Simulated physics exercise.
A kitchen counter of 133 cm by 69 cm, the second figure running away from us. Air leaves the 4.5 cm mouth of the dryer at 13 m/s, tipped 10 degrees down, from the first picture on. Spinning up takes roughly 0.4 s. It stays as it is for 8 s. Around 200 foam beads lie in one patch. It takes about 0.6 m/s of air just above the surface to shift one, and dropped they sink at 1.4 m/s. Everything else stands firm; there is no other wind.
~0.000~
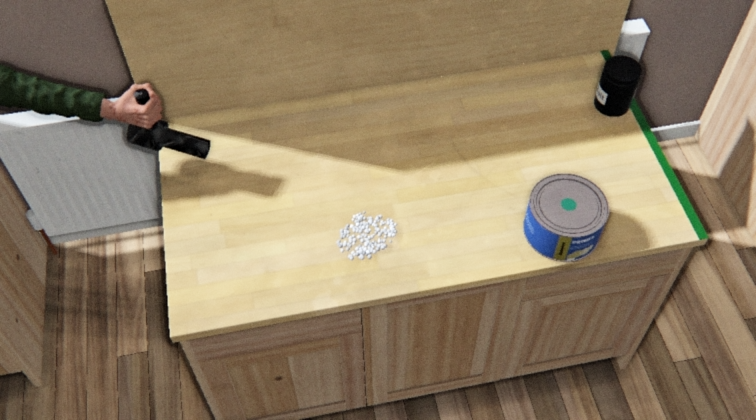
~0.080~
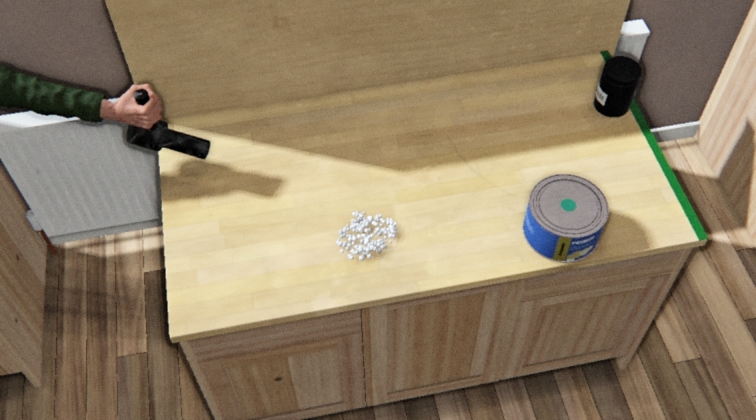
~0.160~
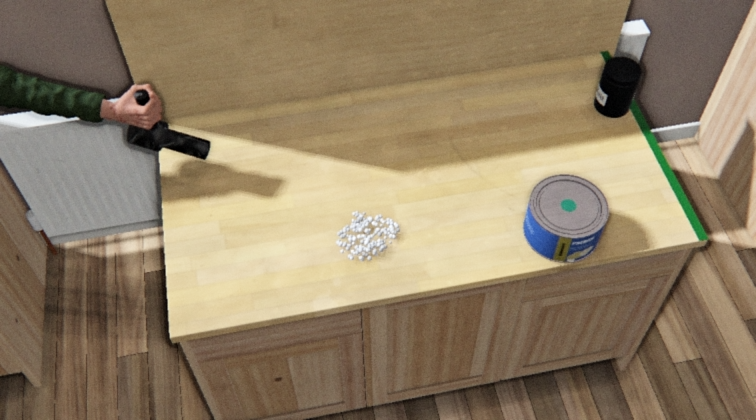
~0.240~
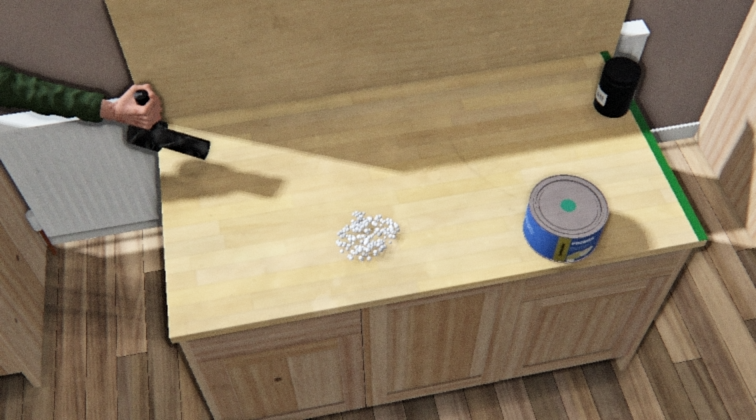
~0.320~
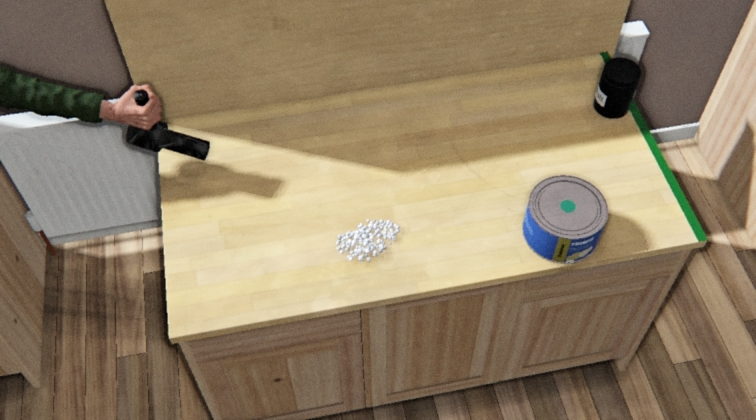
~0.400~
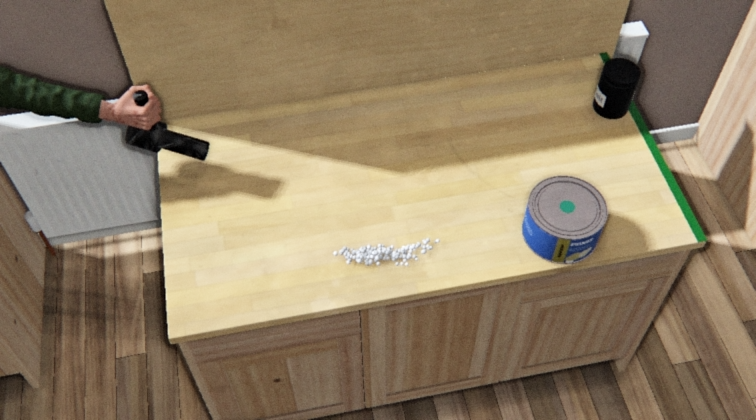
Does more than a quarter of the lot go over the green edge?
More than a quarter over the green edge: No.
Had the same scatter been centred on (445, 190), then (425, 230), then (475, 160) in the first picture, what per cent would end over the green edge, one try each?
In turn about 100 %, 0 %, 100 %.
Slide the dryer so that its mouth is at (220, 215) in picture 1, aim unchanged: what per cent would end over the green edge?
It would be near 50 %.
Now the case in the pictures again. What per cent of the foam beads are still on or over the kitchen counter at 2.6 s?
Near 0 %.
After 1.6 s the count stands so, 0 % are over the green edge.
After 2.6 s the count stands so, 0 % are over the green edge.
After 4.4 s the count stands so, 0 % are over the green edge.
After 8.0 s, at the end, 0 % are over the green edge.
